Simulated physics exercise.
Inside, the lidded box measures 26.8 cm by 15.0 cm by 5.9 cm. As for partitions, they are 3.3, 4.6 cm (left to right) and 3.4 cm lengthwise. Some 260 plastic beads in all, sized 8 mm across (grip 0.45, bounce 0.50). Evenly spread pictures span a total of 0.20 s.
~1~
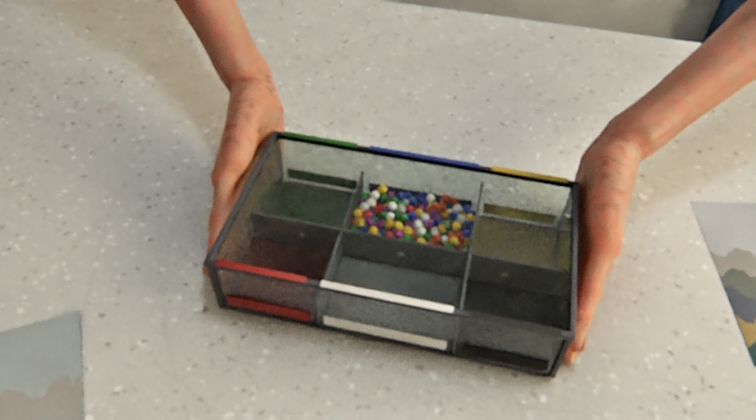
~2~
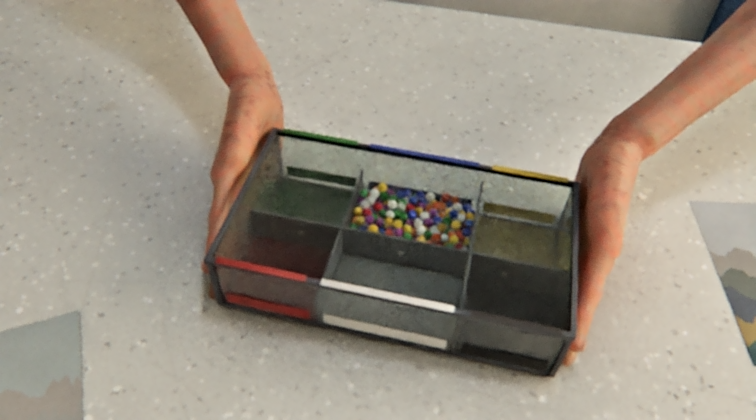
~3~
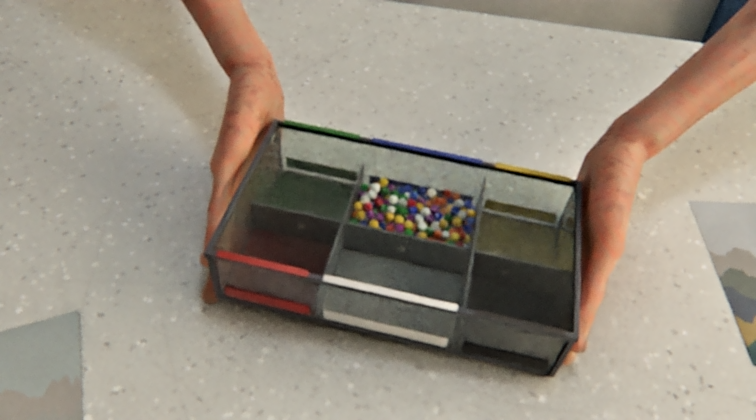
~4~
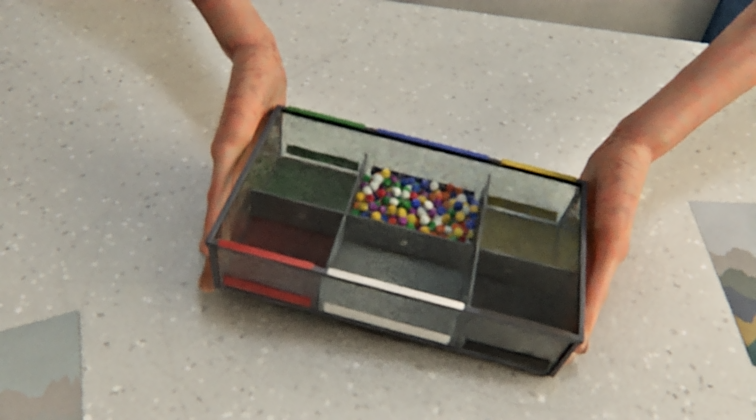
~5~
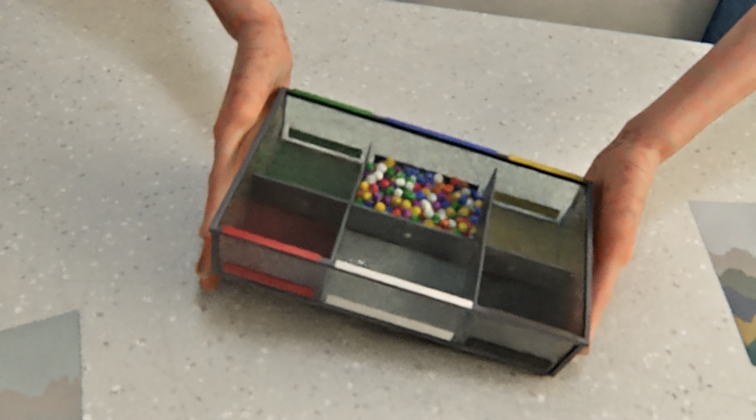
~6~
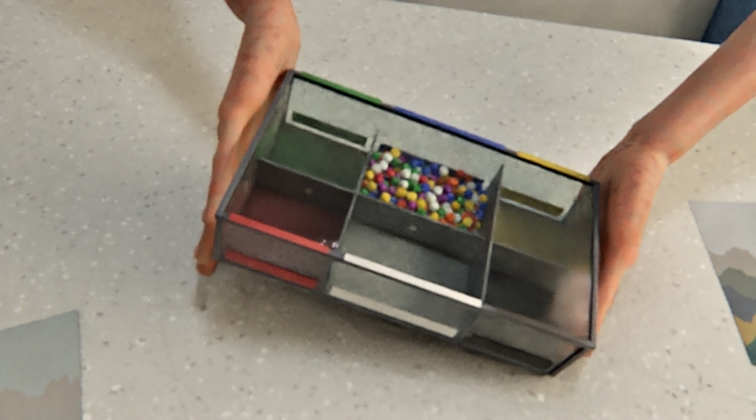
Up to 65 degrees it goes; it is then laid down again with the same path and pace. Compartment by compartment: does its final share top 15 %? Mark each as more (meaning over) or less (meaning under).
Red - less; blue - more; green - less; yellow - less; white - less; black - less.
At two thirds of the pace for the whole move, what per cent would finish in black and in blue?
Black 5 %, blue 95 %.
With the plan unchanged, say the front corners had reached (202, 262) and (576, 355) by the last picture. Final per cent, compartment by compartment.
So it works out as red at 0 percent, blue at 80 percent, green at 0 percent, yellow at 0 percent, white at 15 percent and black at 5 percent.
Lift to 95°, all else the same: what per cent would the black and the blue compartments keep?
Then black would end with 20 per cent and blue with 70 per cent.
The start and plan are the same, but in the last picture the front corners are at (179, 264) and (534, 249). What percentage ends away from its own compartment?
Roughly 40 per cent.
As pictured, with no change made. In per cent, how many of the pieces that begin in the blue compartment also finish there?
Something like 90 per cent.
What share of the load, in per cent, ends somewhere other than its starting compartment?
About 10 percent of it.
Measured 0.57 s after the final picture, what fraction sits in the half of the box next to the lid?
About 20 per cent.
Then, 0.57 s after the last picture, tilt 64 degrees; blue 95 %.
Then, 0.95 s after the last picture, tilt 27 degrees; blue 90 %, yellow 5 %, white 5 %, black 5 %.
Then, 1.41 s after the last picture, tilt 0 degrees; blue 90 %, yellow 5 %, white 5 %, black 5 %.
In the end, red 0 %, blue 90 %, green 0 %, yellow 5 %, white 5 %, black 5 %.
